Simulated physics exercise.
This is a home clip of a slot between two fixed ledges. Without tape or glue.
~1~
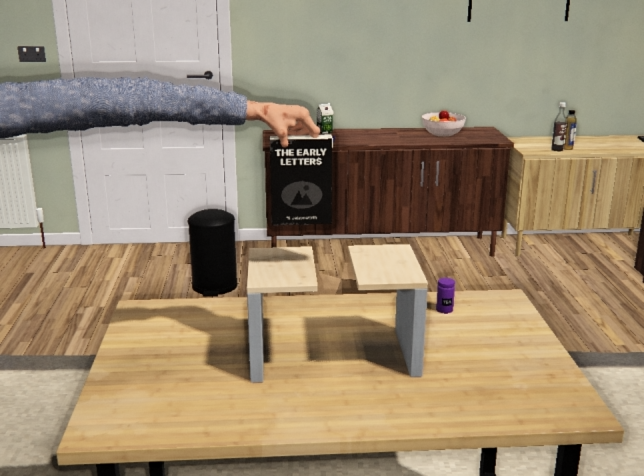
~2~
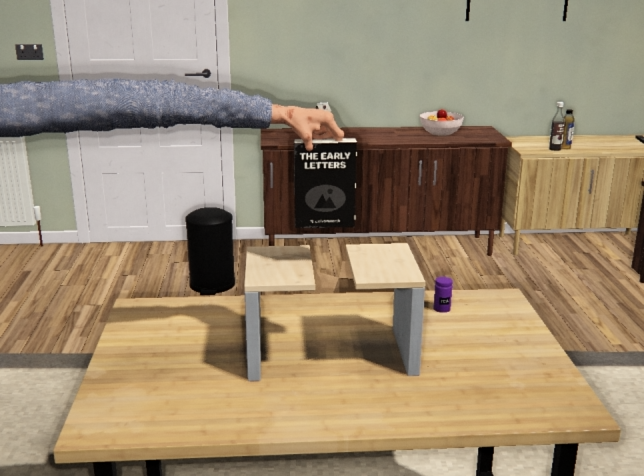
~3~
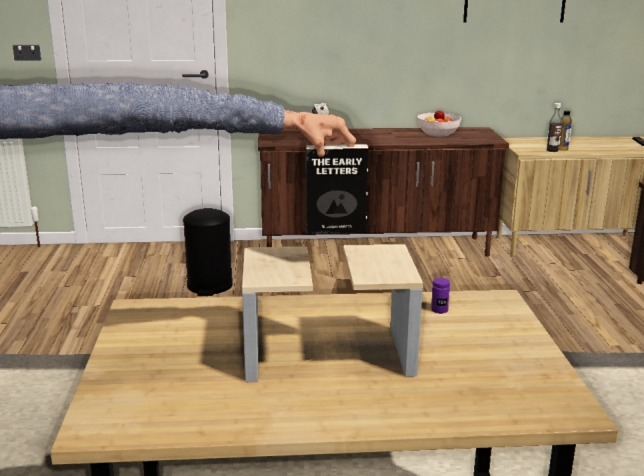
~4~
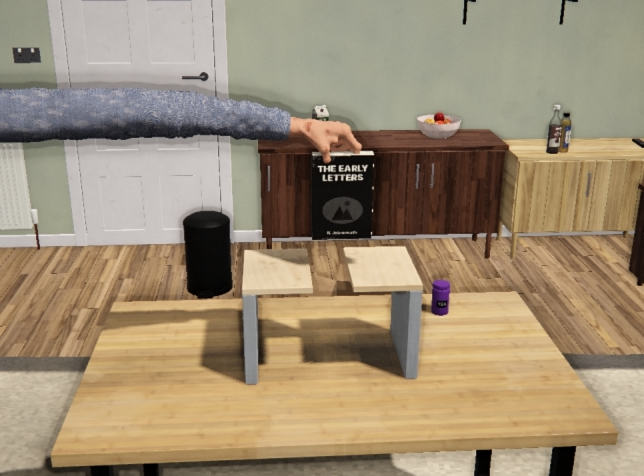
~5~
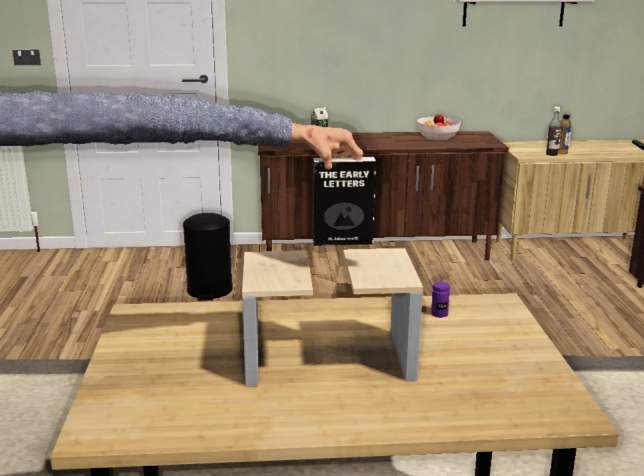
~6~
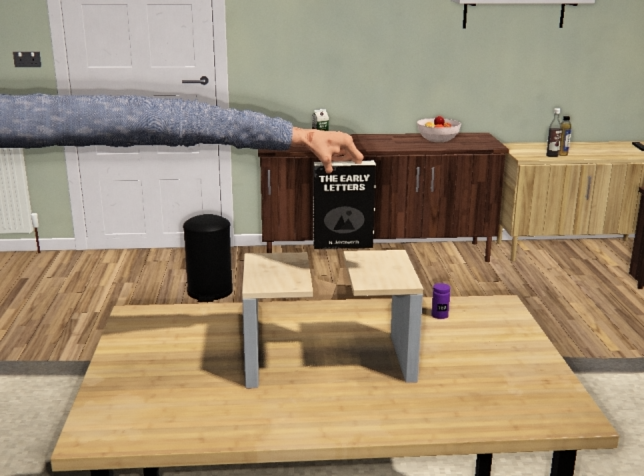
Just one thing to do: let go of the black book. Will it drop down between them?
No.
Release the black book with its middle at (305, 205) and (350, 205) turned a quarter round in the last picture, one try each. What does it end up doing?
Result 1: Blocked; result 2: Blocked.
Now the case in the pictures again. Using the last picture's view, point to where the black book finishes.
Looks like it settles somewhere around (299, 243).
Then, 0.20 s later than the last frame, black book moved a little near (343, 226).
Then, 0.50 s later than the last frame, black book tilted by 61° near (316, 242).
When it is over, lying over on the stand or table, black book; purple shaker as before. End places, in pixels of the last picture, black book near (299, 243). The book is caught.
